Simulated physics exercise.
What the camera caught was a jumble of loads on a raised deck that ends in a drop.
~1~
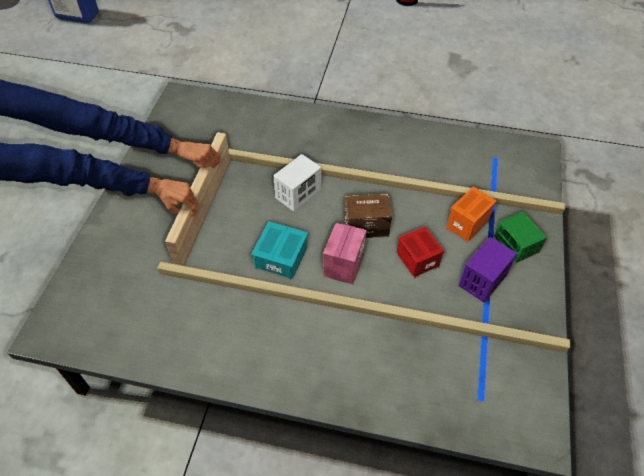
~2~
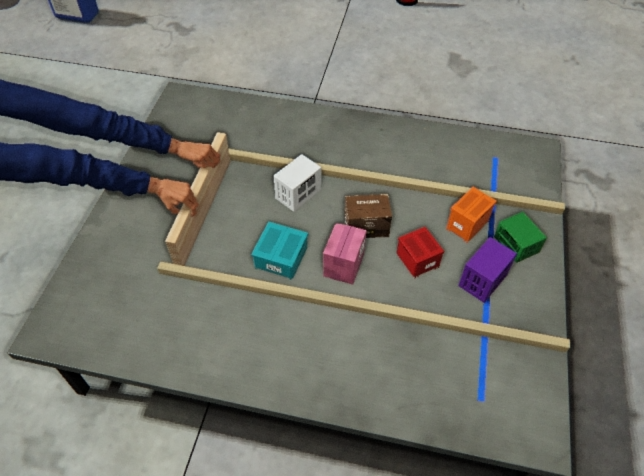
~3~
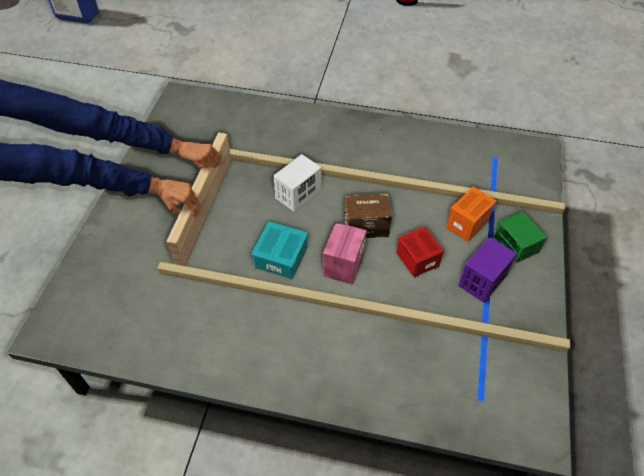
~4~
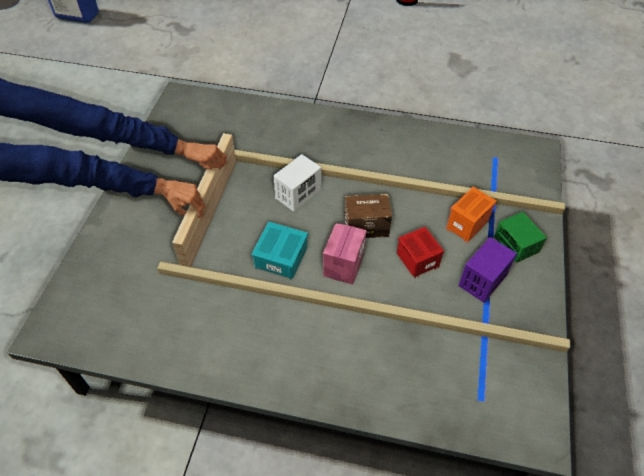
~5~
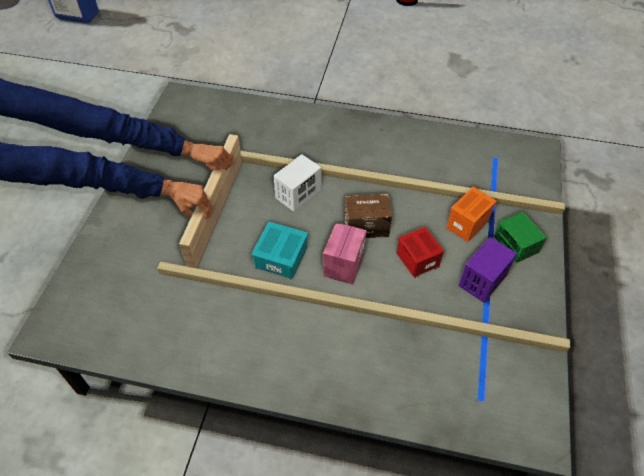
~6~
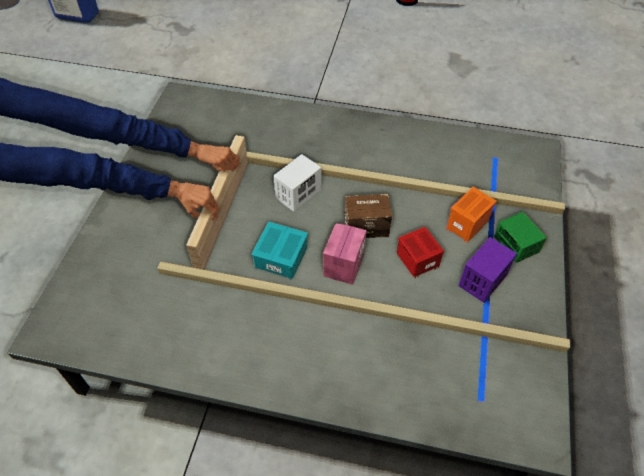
Two hands slide a wooden plank slightly right between rails while the colored crates stay still.
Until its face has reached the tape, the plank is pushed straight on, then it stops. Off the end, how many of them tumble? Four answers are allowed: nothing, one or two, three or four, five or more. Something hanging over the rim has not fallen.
One or two fall off.
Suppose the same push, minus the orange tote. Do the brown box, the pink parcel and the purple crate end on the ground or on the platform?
Here's how it goes: The brown box hangs on, the pink parcel hangs on, and the purple crate is gone.
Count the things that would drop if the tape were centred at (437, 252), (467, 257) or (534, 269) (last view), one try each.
Try 1: 0; try 2: 0; try 3: 5.
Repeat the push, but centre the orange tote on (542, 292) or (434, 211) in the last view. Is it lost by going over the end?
Lab note - it goes down; then it rests there.
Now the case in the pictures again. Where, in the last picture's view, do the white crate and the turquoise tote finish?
Final pixels, roughly: (509, 214) for the first, (512, 292) for the other.
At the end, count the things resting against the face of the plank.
Result: 3 in all.
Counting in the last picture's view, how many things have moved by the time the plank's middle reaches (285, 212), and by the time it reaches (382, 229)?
The counts are 2 and 5.
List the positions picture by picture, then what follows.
Green crate (520, 237); purple crate (487, 270); orange tote (471, 215); plank (201, 197); tape (489, 261), in the first picture.
Purple crate (487, 270); brown box (368, 217), in the second picture.
Orange tote (471, 215); plank (202, 198), in the third picture.
Green crate (520, 237); red tote (419, 253), in the fourth picture.
Purple crate (487, 270); white crate (298, 183), in the fifth picture.
Green crate (520, 237); purple crate (487, 270); orange tote (471, 215); plank (220, 201); tape (489, 261), in the sixth picture.
Early on, none off yet; green crate at rest near (520, 237); purple crate at rest near (487, 270); orange tote at rest near (471, 215).
Finally, the number that fall off is one or two; lost, purple crate and green crate.
